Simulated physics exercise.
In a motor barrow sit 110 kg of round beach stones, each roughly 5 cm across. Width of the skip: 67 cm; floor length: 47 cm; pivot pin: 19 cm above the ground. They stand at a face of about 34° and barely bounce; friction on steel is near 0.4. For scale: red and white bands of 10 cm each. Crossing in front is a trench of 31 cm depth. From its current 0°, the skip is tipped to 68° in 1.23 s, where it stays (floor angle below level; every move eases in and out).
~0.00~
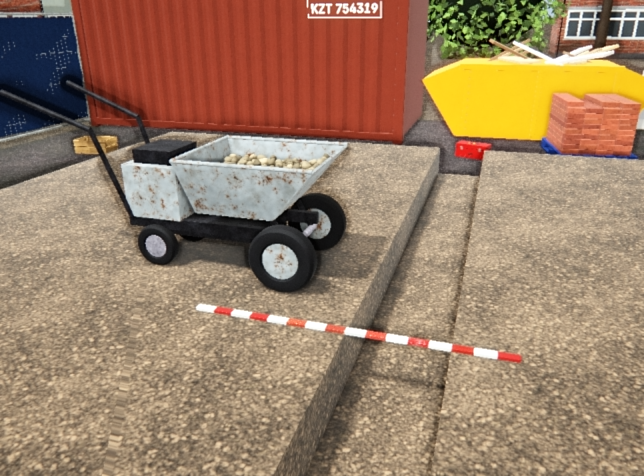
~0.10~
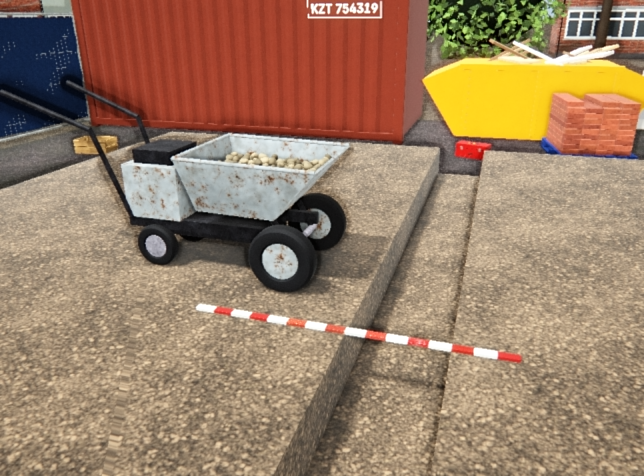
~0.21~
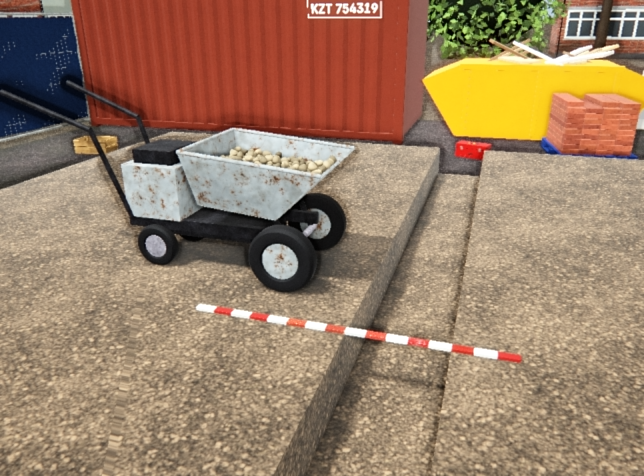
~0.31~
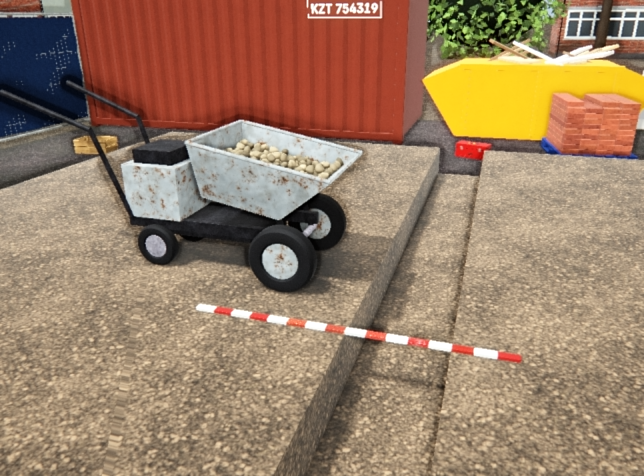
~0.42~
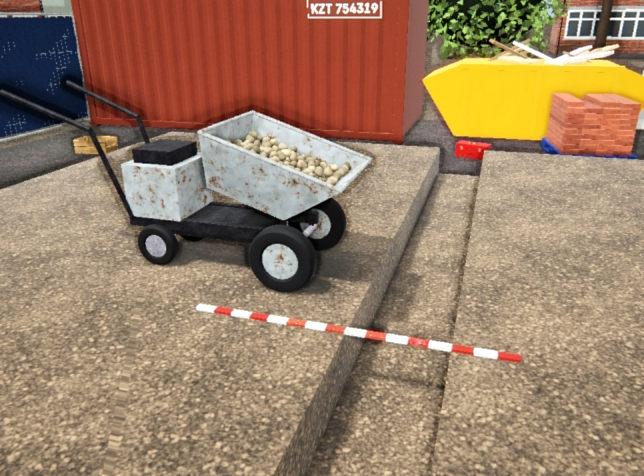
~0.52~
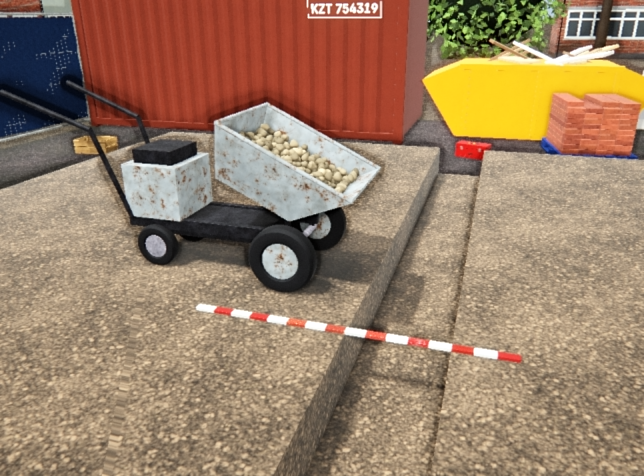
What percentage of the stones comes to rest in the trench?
About 99 per cent.
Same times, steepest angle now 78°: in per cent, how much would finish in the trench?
Roughly 100%.
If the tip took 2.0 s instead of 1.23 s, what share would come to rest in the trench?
Close to 100 percent, then.
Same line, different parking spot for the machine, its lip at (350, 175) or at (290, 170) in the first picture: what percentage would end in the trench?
Result: Close to 60 then close to 100 per cent.
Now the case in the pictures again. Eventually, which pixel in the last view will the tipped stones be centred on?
(426, 324).
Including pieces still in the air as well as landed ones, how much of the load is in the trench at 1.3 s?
By that moment, roughly 40 per cent of the load.
After 0.9 s the floor is at 57°; 100 % in the skip; the foremost stones are at (378, 225).
After 1.3 s the floor is at 68°; 60 % in the skip, 40 % in the trench; the foremost stones are at (454, 319).
After 1.7 s the floor is at 68°; 20 % in the skip, 79 % in the trench, 1 % past the trench; the foremost stones are at (485, 311).
After 3.6 s the floor is at 68°; 0 % in the skip, 99 % in the trench, 1 % past the trench; the foremost stones are at (510, 305).
